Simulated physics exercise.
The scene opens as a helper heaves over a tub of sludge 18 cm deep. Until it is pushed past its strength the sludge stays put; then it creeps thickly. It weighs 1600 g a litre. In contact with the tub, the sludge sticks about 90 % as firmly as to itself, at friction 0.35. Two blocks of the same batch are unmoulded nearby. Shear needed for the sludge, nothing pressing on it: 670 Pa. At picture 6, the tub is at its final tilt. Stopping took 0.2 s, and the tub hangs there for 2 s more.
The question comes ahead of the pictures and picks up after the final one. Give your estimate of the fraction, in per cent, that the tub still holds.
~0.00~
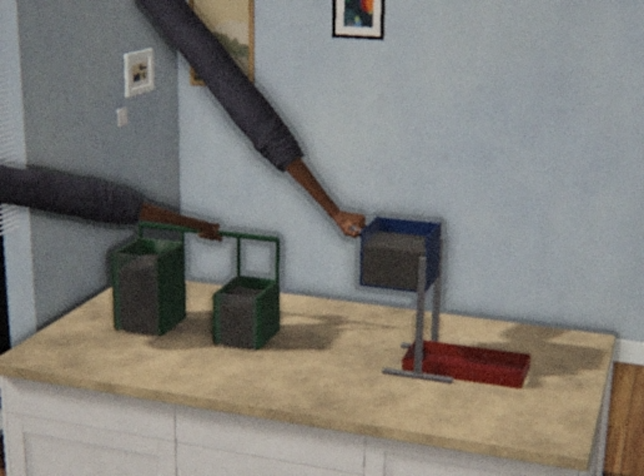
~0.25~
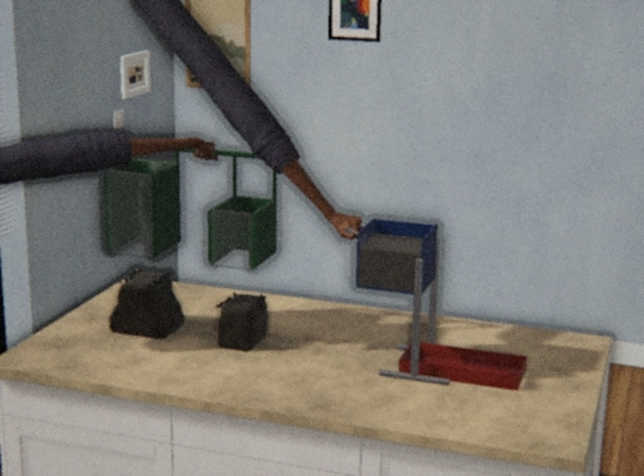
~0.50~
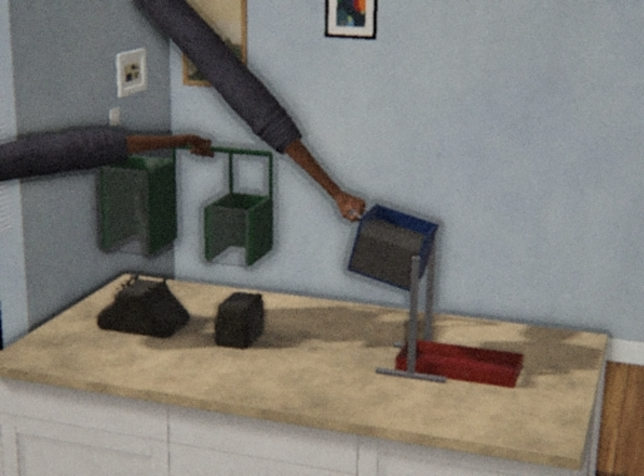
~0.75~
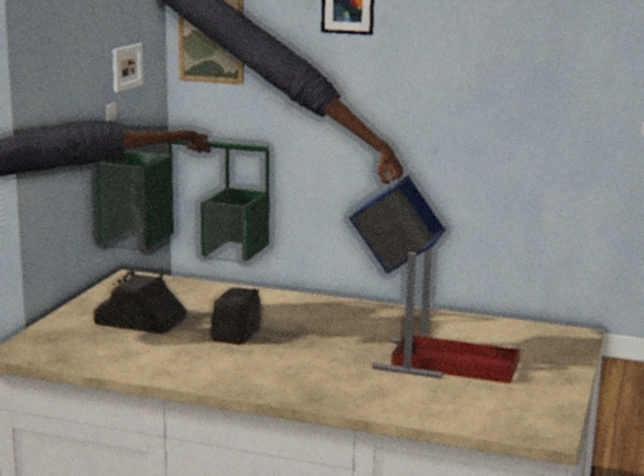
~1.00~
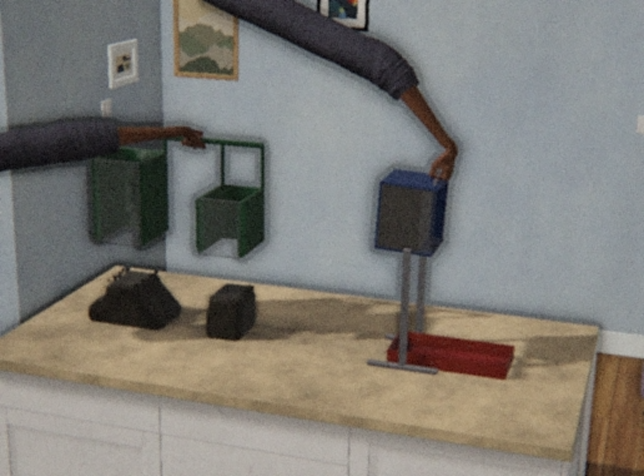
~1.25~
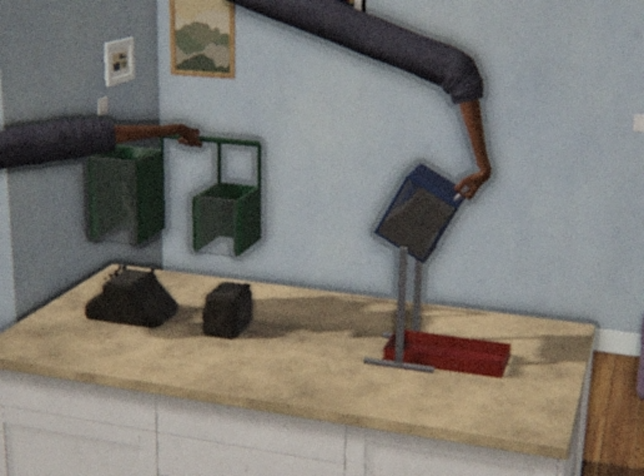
The tub still holds about 0 per cent.
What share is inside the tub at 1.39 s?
It comes to about 55 percent of the start.
After 1.39 s, the tub is at 117 degrees and holds 53 %.
After 1.56 s, the tub is at 117 degrees and holds 20 %.
After 1.73 s, the tub is at 117 degrees and holds 0 %.
After 1.90 s, the tub is at 117 degrees and holds 0 %.
After 3.25 s, the tub is at 117 degrees and holds 0 %.
